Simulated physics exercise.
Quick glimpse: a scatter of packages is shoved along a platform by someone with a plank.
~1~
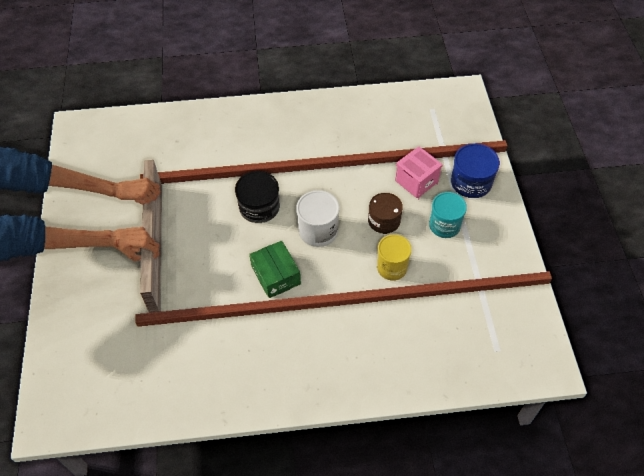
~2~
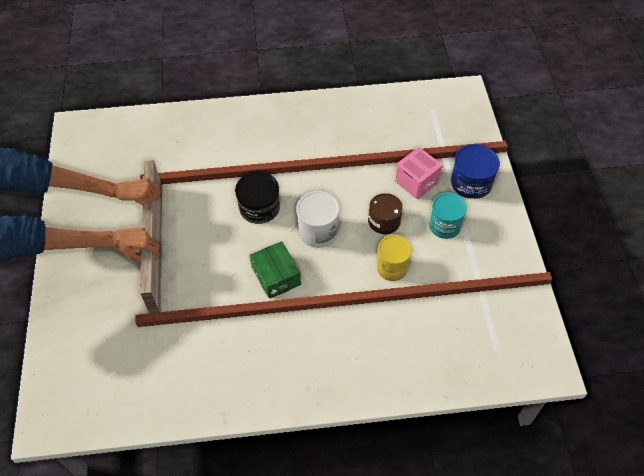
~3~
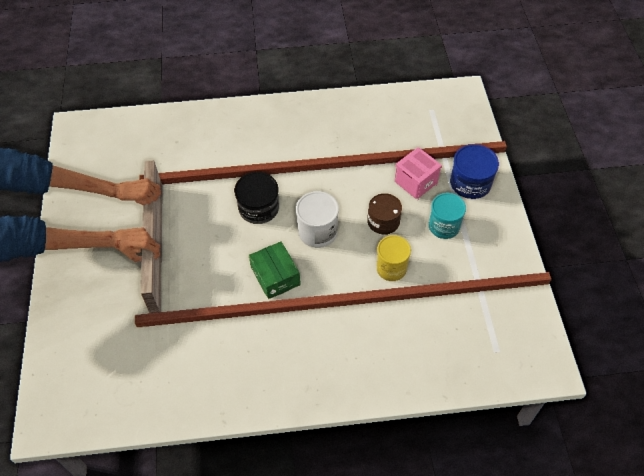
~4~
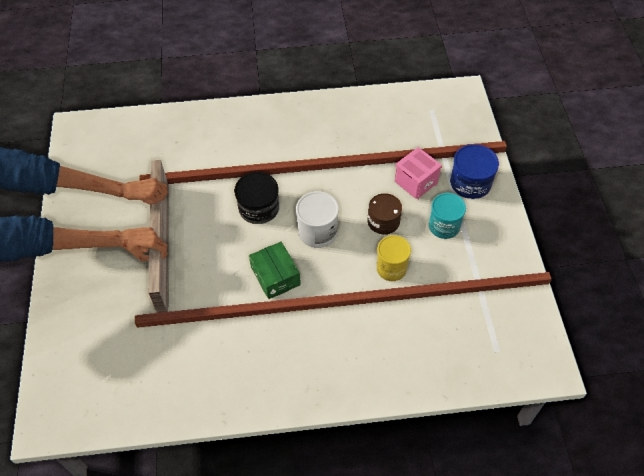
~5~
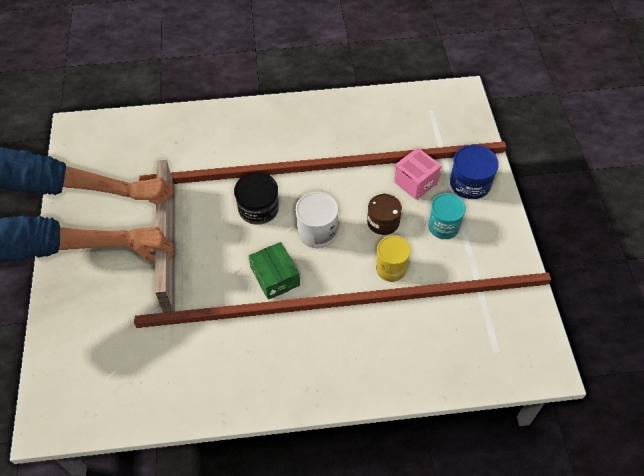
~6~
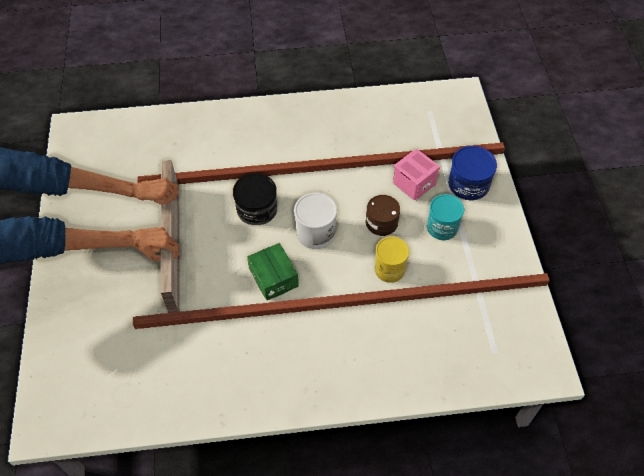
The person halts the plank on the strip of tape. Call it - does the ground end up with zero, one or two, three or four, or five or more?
The ground ends up with one or two.
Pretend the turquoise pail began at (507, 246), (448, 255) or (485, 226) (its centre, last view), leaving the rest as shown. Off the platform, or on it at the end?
In order of the places given, the turquoise pail is gone, then is gone, then rests steady.
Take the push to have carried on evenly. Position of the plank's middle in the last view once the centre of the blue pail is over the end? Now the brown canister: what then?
First near (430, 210), second near (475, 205).
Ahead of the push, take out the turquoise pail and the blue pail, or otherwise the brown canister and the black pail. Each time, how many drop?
Taking the two tries in turn, it comes to 0 and 0.
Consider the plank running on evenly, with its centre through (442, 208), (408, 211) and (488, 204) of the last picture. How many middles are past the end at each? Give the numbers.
By position: 1 / 0 / 5.
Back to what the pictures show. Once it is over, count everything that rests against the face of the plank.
It adds up to 3.
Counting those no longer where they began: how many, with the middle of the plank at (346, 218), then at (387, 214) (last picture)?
Counts: 5 / 8.
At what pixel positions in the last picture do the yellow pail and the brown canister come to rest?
Final centres, in order: Near (524, 248), near (507, 195).
Early on, none off yet; blue pail at rest near (472, 174); turquoise pail at rest near (445, 218); pink tote at rest near (416, 176).
A while later, none off yet; blue pail at rest near (472, 174); turquoise pail moving near (447, 218); pink tote at rest near (416, 175).
Finally, the number that fall off is one or two; lost, blue pail.
